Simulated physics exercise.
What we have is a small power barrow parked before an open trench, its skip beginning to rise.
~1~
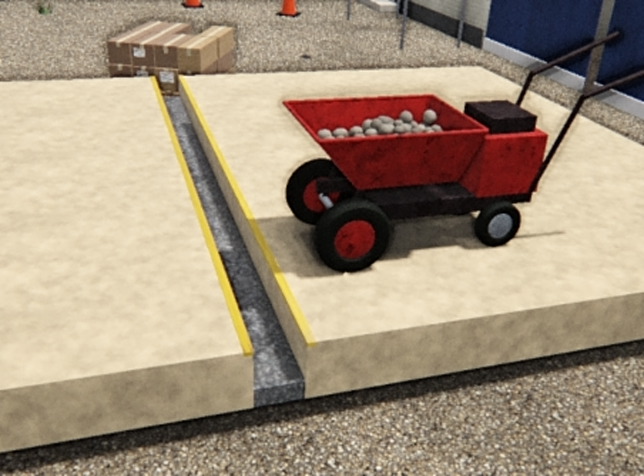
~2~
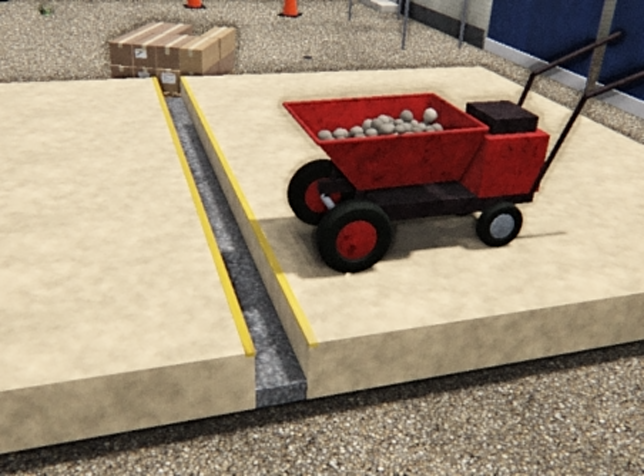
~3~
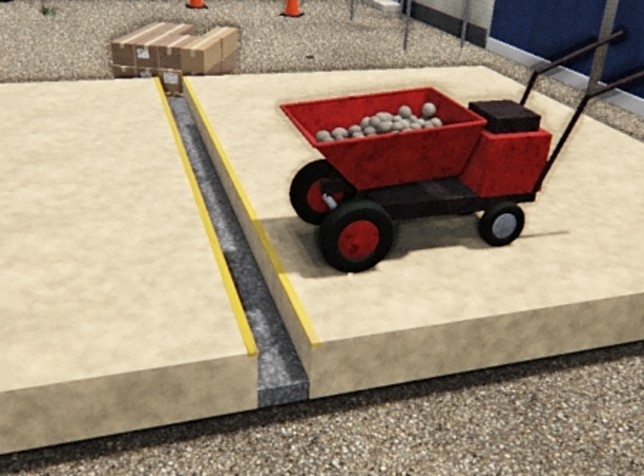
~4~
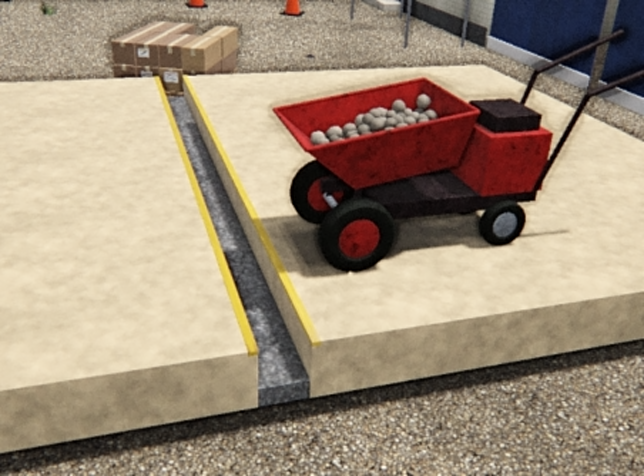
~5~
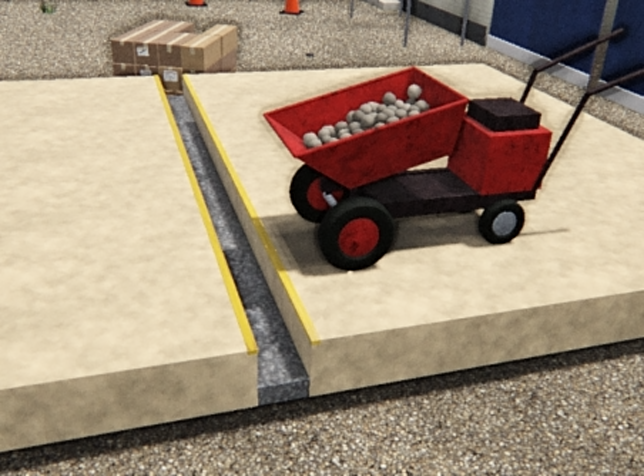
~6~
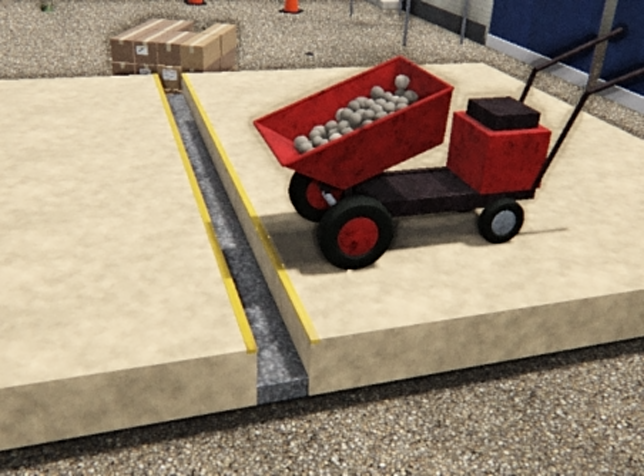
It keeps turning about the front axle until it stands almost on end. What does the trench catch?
The trench ends with under half of it.
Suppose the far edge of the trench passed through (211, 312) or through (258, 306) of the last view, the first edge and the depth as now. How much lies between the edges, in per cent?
First some 80, then 0 per cent.
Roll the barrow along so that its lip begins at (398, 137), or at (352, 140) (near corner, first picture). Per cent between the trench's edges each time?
About 40 and 90 per cent.
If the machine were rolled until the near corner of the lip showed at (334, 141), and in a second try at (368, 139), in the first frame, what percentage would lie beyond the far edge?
Roughly 40 per cent, and 0 per cent.
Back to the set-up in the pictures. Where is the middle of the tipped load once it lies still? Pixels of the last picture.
Near (194, 250).
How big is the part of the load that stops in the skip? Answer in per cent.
Close to 25 per cent.
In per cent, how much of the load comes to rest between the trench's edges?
Some 15 per cent.
Soon, skip tipped steeply; all in the skip.
A while on, skip tipped right over; about two thirds in the skip; a small part in or heaped over the trench; about a quarter beyond it; a stray few falling.
Towards the end, skip tipped right over; about a quarter in the skip; a small part in or heaped over the trench; about two thirds beyond it.
Finally, skip tipped right over; about a quarter in the skip; about a quarter in or heaped over the trench; about two thirds beyond it.
